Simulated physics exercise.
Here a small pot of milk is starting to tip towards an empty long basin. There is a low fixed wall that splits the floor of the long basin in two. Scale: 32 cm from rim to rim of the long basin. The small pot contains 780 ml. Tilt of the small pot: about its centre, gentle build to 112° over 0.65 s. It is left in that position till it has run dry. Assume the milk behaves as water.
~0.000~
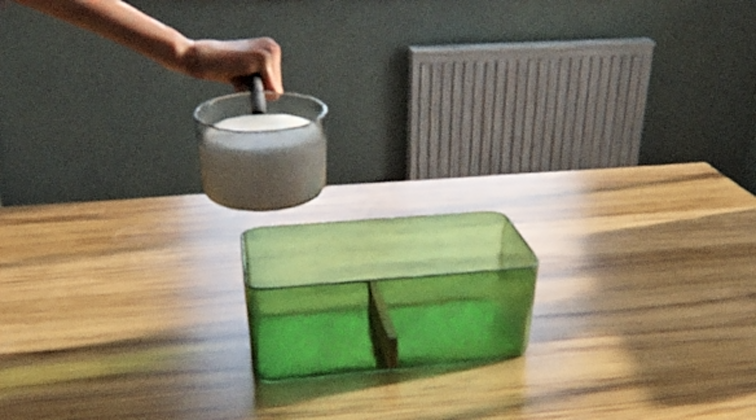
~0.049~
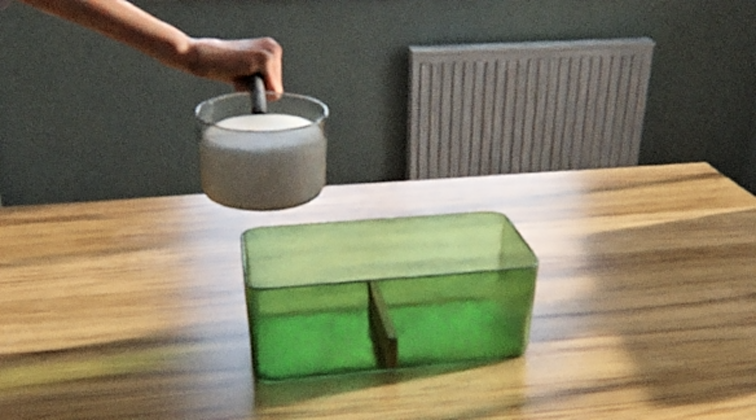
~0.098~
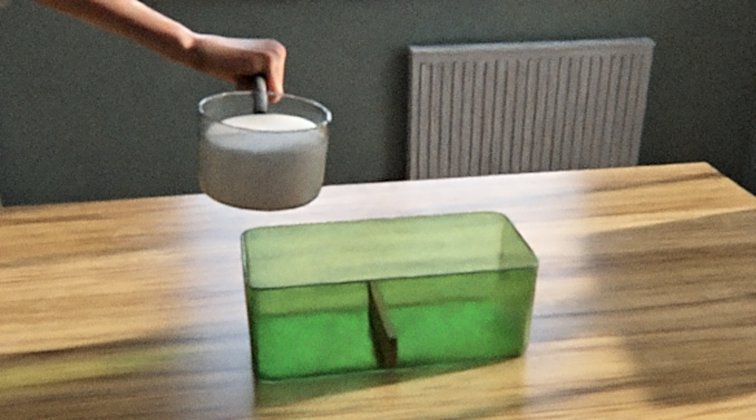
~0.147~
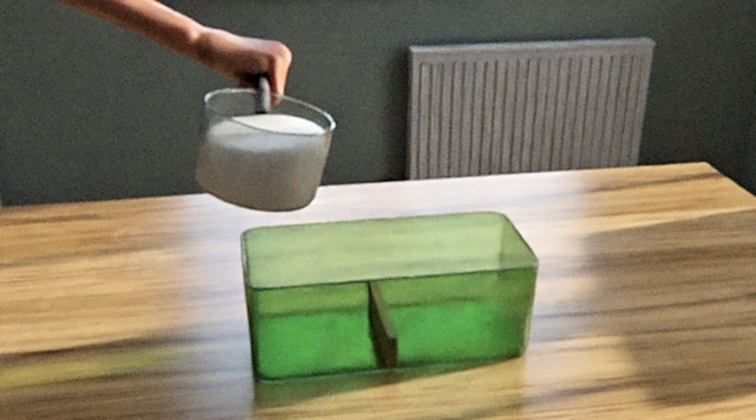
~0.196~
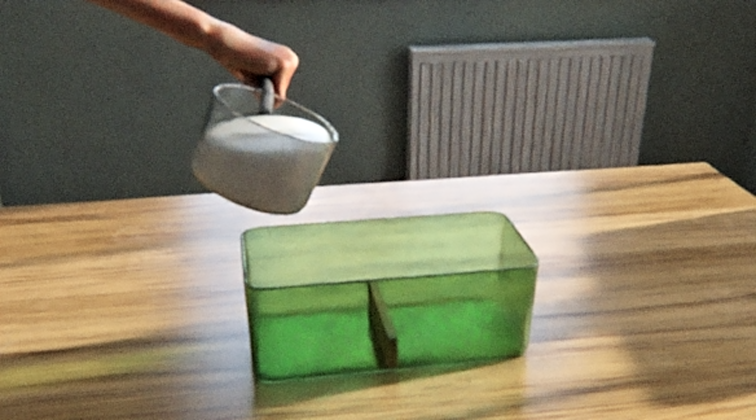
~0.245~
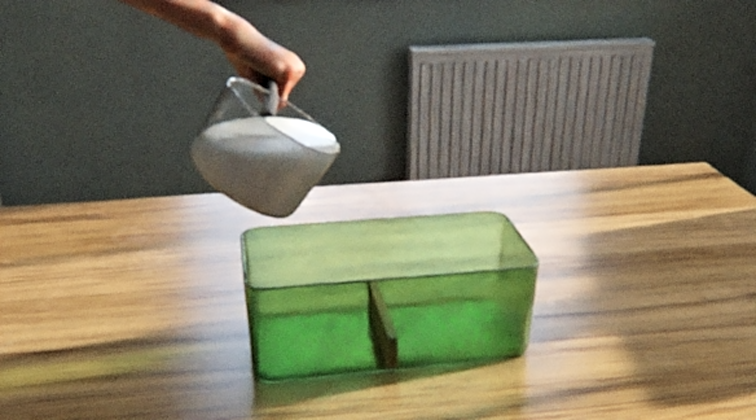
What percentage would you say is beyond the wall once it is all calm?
I would put it at about 39 per cent.
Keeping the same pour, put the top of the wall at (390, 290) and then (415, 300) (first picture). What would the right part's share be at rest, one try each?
Respectively 15 and 10 %.
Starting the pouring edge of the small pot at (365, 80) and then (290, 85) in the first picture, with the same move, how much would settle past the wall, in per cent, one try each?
Some 85 and 15 per cent, in that order.
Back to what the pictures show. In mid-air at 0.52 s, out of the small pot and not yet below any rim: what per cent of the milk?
36 %.
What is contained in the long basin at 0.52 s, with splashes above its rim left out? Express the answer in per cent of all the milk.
Some 28 per cent.
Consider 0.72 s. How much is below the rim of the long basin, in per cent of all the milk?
88 per cent or thereabouts.
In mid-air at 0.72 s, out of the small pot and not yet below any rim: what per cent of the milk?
About 6 % of the total.
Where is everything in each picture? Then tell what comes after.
It leans 0°; its right rim is at (325, 110); the milk meets the walls at (200, 135) and (322, 129); the long basin's rim runs from (243, 259) to (521, 238); the wall's top is at (382, 307), in the first frame.
It leans 2°; its right rim is at (326, 111); the milk meets the walls at (200, 135) and (323, 129), in the second frame.
It leans 6°; its right rim is at (329, 116); the milk meets the walls at (201, 134) and (324, 130), in the third frame.
It leans 14°; its right rim is at (332, 124); the milk meets the walls at (202, 135) and (327, 131), in the fourth frame.
It leans 23°; its right rim is at (335, 136); the milk meets the walls at (201, 136) and (332, 133), in the fifth frame.
It leans 35°; its right rim is at (336, 150); the milk meets the walls at (194, 138) and (334, 140); 1 per cent is over the edge, in the sixth frame.
After 0.52 s the tilt is 101° and 35 per cent is still to pour, 12 is left of the wall and 16 right of it.
After 0.72 s the tilt is 112° and 6 per cent is still to pour, 51 is left of the wall and 37 right of it.
After 0.92 s the tilt is 112° and 0 per cent is still to pour, 59 is left of the wall and 37 right of it.
After 1.15 s the tilt is 112° and 0 per cent is still to pour, 60 is left of the wall and 39 right of it.
In the end 60 per cent lies left of the wall, 39 right of it and 2 outside.
